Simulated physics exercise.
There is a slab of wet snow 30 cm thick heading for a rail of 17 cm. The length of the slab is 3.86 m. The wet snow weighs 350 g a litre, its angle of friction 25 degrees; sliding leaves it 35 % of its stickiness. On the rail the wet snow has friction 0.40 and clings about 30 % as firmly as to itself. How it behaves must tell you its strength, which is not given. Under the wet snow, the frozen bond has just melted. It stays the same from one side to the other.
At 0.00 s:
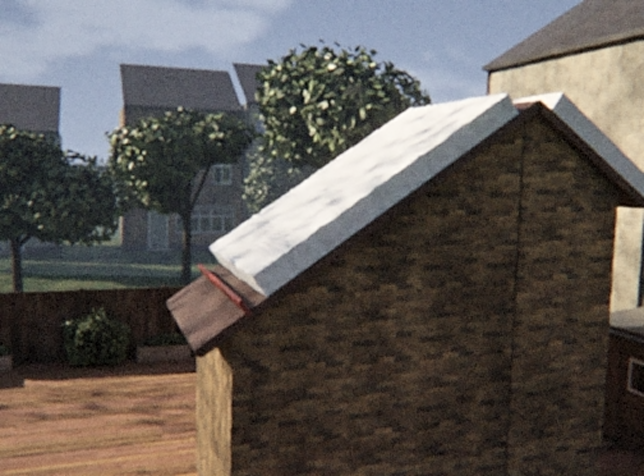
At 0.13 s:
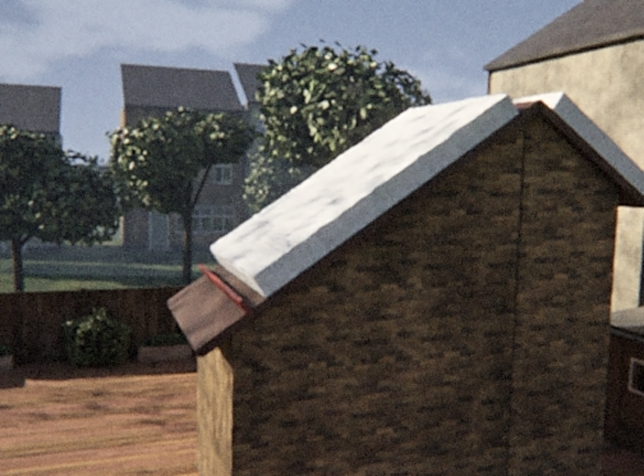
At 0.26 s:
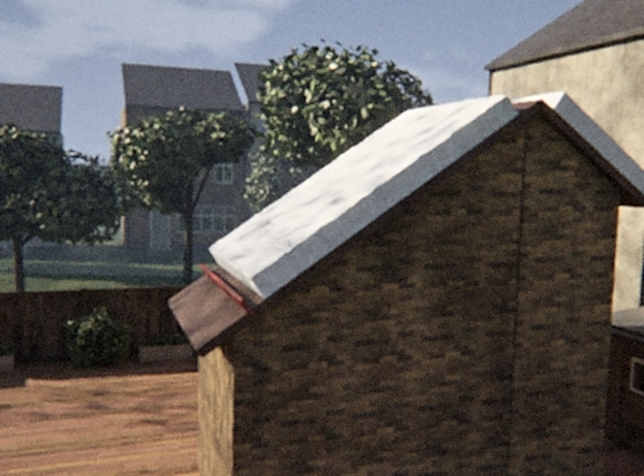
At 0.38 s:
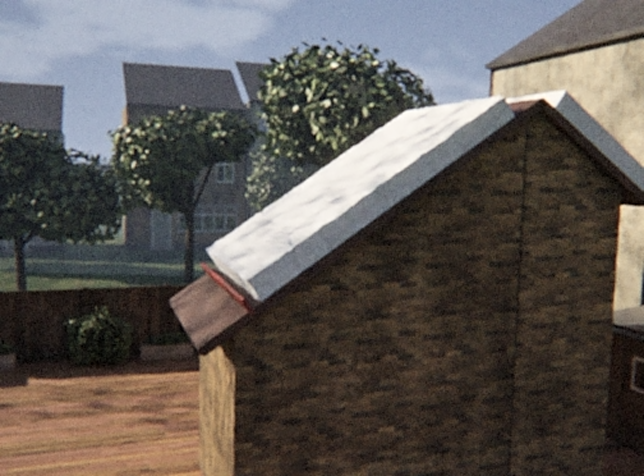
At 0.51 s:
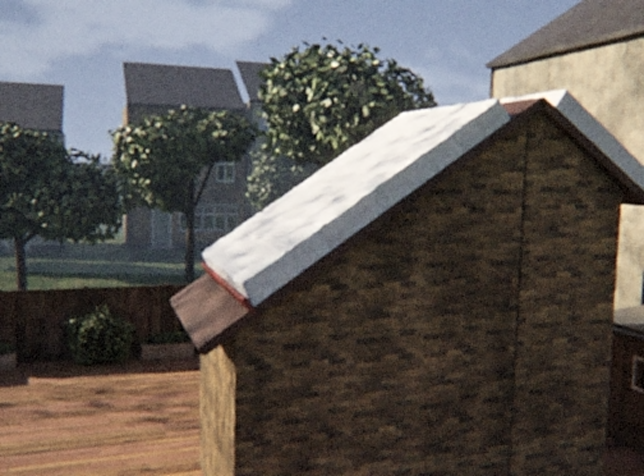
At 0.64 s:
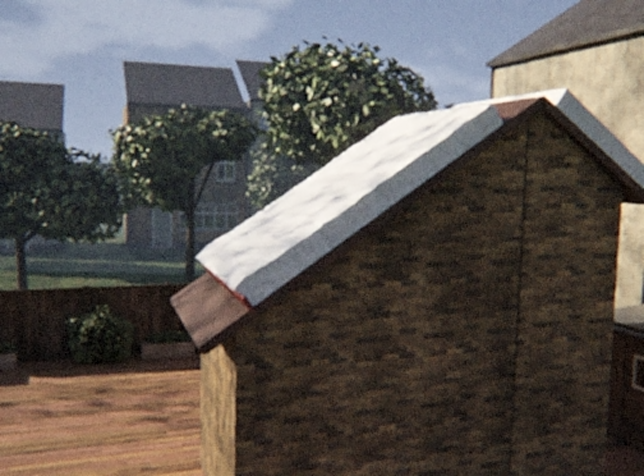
We see a brick building with a thick slab of white snow on its sloping roof, trees and houses behind. The slab slides slowly down to the left, covering part of the reddish strip near the lower edge.
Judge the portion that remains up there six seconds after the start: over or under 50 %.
My bet is north of 50 %.
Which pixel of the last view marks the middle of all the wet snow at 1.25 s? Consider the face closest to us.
Look around (343, 224) on the near face.
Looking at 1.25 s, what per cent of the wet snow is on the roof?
About 100 %.
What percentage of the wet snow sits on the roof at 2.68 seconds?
80 %.
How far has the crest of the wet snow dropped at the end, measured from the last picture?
About 0.9 m.
By 1.25 s, 100 % of the snow is on the roof.
By 1.97 s, 88 % of the snow is on the roof.
By 2.68 s, 80 % of the snow is on the roof.
By 3.40 s, 74 % of the snow is on the roof.
By 6.00 s, at the end, 66 % of the snow is on the roof.
